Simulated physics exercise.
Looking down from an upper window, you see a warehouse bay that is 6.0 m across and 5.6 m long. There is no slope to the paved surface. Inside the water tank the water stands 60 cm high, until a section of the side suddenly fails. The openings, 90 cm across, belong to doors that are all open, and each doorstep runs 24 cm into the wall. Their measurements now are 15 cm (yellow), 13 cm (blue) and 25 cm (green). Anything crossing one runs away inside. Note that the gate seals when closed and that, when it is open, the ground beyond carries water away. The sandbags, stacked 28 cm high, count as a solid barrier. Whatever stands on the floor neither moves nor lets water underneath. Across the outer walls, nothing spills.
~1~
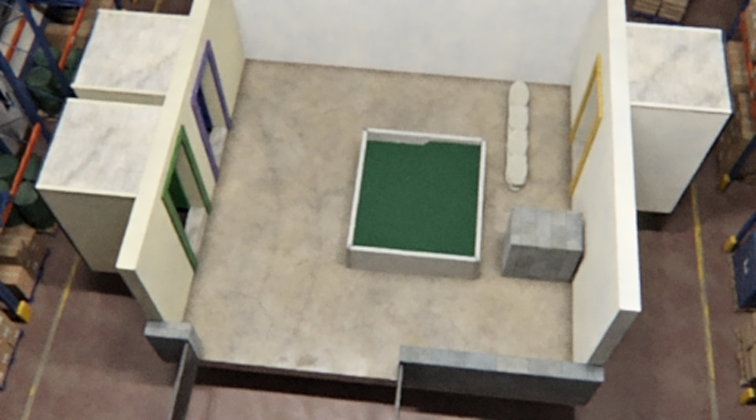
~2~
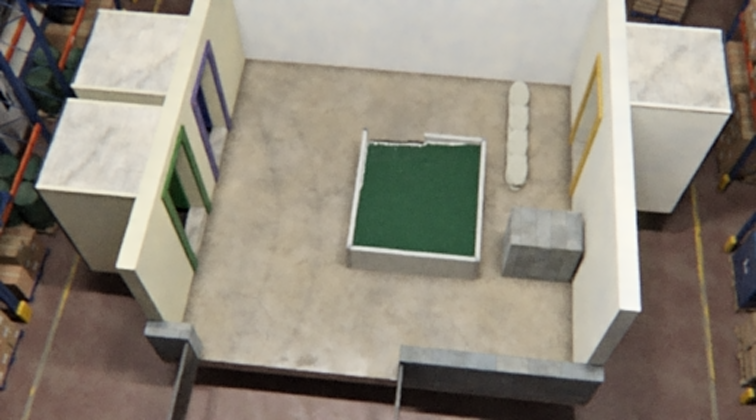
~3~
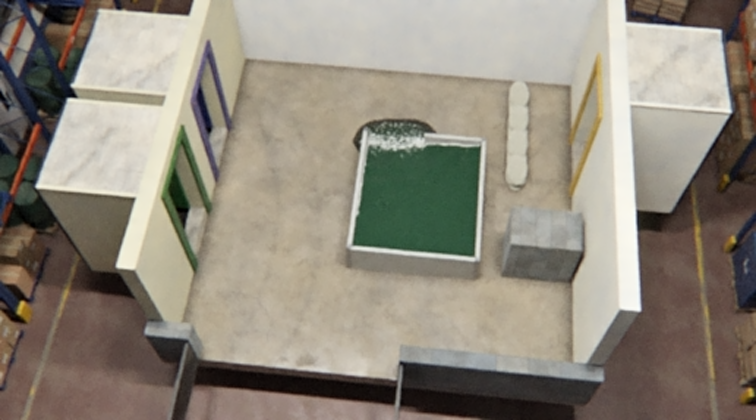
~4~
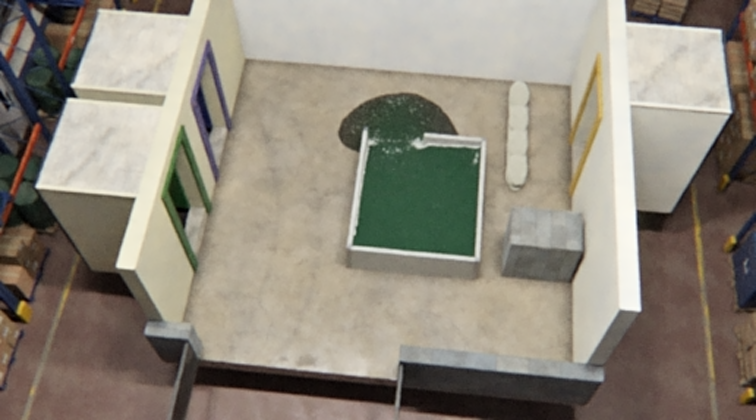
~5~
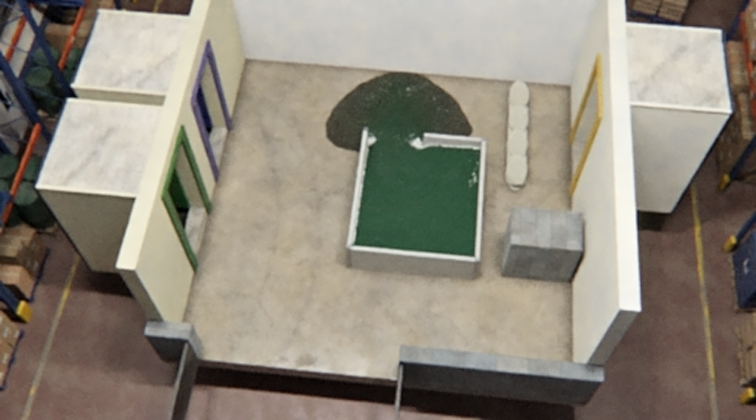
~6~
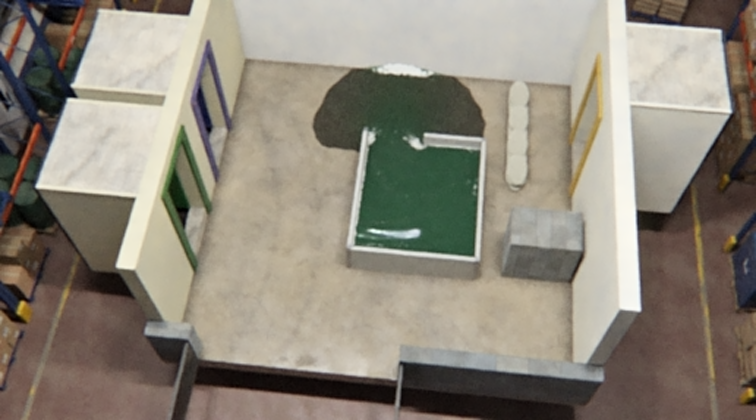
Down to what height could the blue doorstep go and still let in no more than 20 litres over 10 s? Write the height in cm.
I would say down to about 6 cm.
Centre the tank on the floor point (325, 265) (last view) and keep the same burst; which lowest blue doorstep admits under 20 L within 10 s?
At least roughly 12.0 cm high.
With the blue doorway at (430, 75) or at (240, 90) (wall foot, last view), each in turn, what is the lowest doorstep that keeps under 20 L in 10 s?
In turn: About 26 cm, about 23 cm.
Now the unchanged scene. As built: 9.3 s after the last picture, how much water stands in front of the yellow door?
Some 10.0 centimetres.
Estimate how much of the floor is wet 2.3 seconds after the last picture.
Wet share: Around 40 %.
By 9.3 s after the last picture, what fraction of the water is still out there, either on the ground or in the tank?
Close to 82 per cent is still present.
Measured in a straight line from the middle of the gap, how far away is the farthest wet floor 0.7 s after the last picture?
3.0 metres.
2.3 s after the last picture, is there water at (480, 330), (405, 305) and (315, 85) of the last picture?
Okay, in order that's stayed dry, stayed dry and finally got wet.
Then, 0.7 s after the last picture water covers 20 % of the floor, deepest (34 cm) near (390, 78); it has not reached the blue door.
Then, 2.3 s after the last picture water covers 40 % of the floor, deepest (32 cm) near (256, 59); 7 cm at the blue door, 0 litres in over its 13 cm doorstep.
Then, 9.3 s after the last picture water covers 95 % of the floor, deepest (12 cm) near (559, 85); 6 cm at the blue door, 0 litres in over its 13 cm doorstep.
At the blue door as built, the water peaked near 10 cm, 3.3 s after the last picture.
Run again over the same 10 s with other heights there, 24 litres in over 5.5 cm, 14 litres over 6.5 cm. The limit of 20 litres is kept from about 6 cm up.
